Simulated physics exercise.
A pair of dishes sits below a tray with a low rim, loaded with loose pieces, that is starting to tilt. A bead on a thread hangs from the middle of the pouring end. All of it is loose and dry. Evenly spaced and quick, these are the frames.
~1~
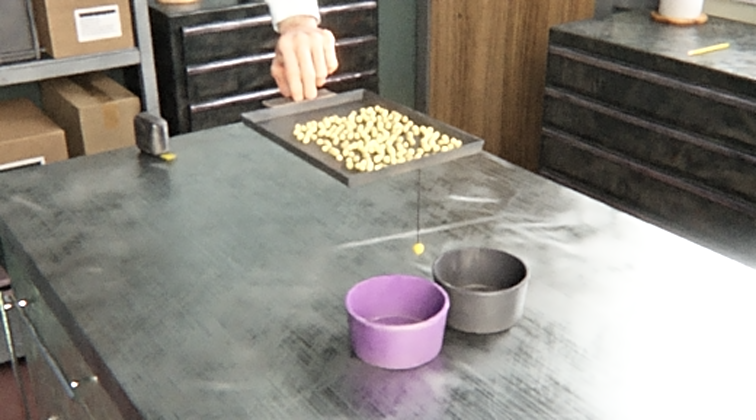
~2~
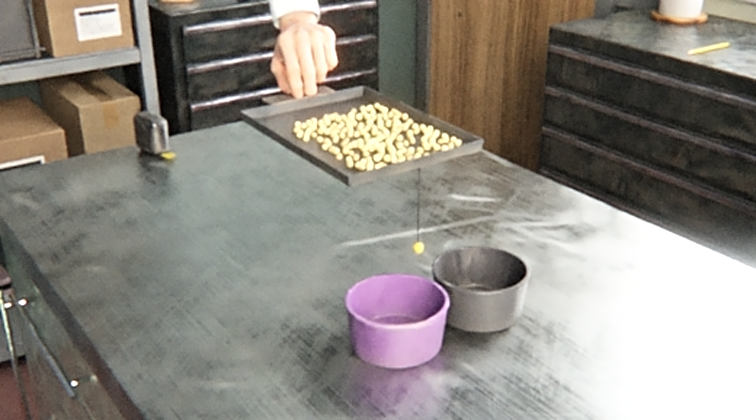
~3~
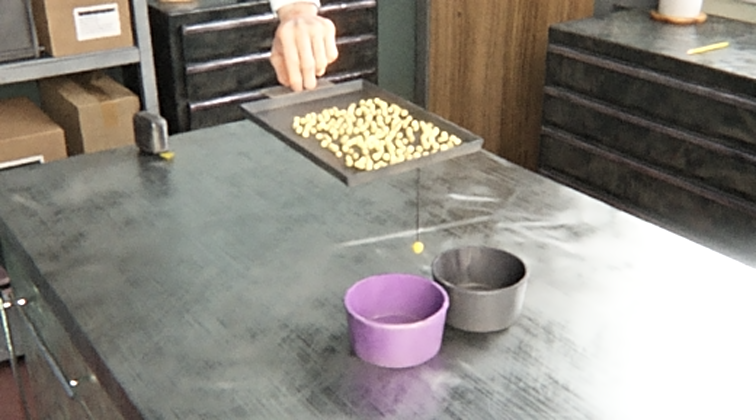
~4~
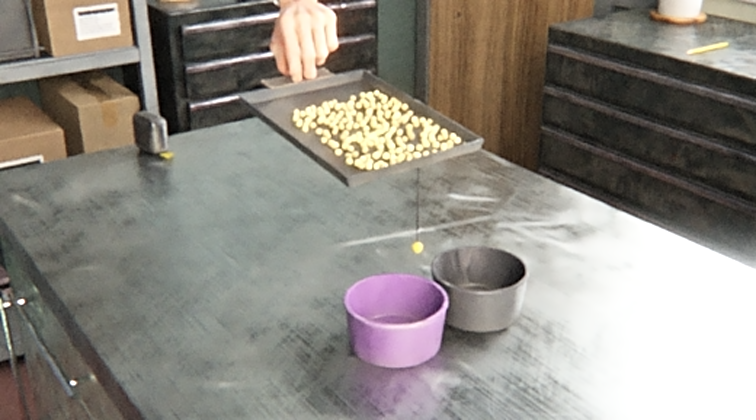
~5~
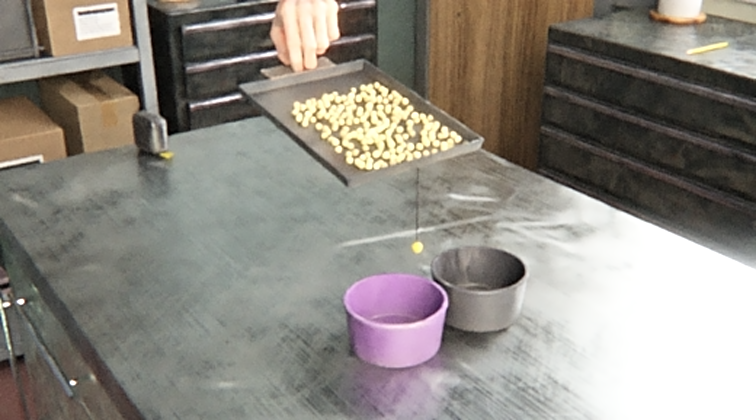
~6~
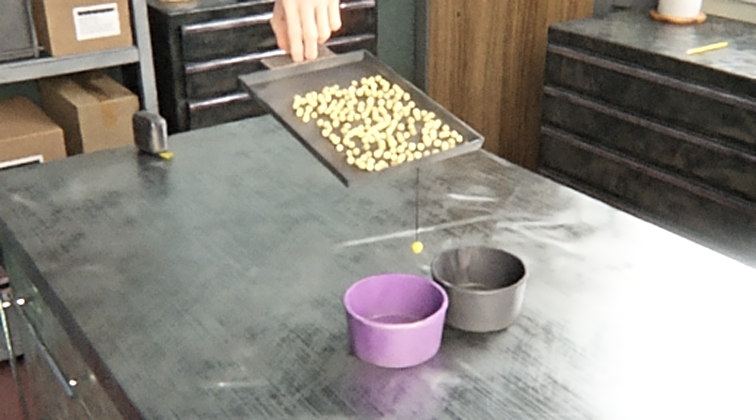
On a dark workshop table, a hand gradually raising the back of a tray of soya beans above purple and grey dishes.
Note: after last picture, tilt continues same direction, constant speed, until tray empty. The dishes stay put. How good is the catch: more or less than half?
The dishes end up holding in excess of half.
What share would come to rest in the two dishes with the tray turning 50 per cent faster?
Around 90 in every hundred.
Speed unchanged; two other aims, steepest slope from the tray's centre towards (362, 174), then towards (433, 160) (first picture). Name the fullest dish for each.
Outcome one: The left side; outcome two: The right side.
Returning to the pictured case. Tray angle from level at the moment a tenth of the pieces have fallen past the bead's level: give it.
Close to 90 degrees, I reckon.
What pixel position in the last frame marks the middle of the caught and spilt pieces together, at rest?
Somewhere around (413, 332) in the last picture.
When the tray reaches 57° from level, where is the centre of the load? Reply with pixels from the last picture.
Look close to (406, 147) in the last picture.
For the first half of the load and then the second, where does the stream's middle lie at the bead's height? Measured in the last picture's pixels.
The leading part at (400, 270), the rest of it at (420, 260).
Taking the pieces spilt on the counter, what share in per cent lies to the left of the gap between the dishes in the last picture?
Close to 60 per cent of the spill, I think.
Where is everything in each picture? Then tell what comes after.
The first picture shows corners of the pouring end at (349, 175) and (480, 141), level; middle of the load at (367, 138), soya beans; left dish at (427, 340); right dish at (511, 306); bead on its thread at (418, 249).
The second picture shows corners of the pouring end at (349, 174) and (480, 140), level; middle of the load at (367, 136).
The third picture shows corners of the pouring end at (349, 175) and (480, 139), tipped barely, lowest at the left corner; middle of the load at (366, 133).
The fourth picture shows corners of the pouring end at (349, 175) and (480, 139), tipped a little, lowest at the left corner; middle of the load at (366, 129).
The fifth picture shows corners of the pouring end at (349, 176) and (480, 138), tipped a little, lowest at the left corner; middle of the load at (366, 125).
The sixth picture shows corners of the pouring end at (349, 177) and (480, 138), tipped a little, lowest at the left corner; middle of the load at (367, 122); left dish at (425, 338); right dish at (510, 304).
Soon after the last picture, tray tipped steeply; nearly all on the tray; a stray few in the left dish; a stray few in the air.
A little later, tray tipped right over; about a quarter on the tray; about a third in the left dish; a small part in the right dish; a stray few outside both; about a quarter in the air.
Later still, tray tipped past a quarter turn; about two thirds in the left dish; about a third in the right dish; a small part outside both.
At rest, tray tipped past a quarter turn; about two thirds in the left dish; about a third in the right dish; a small part outside both.
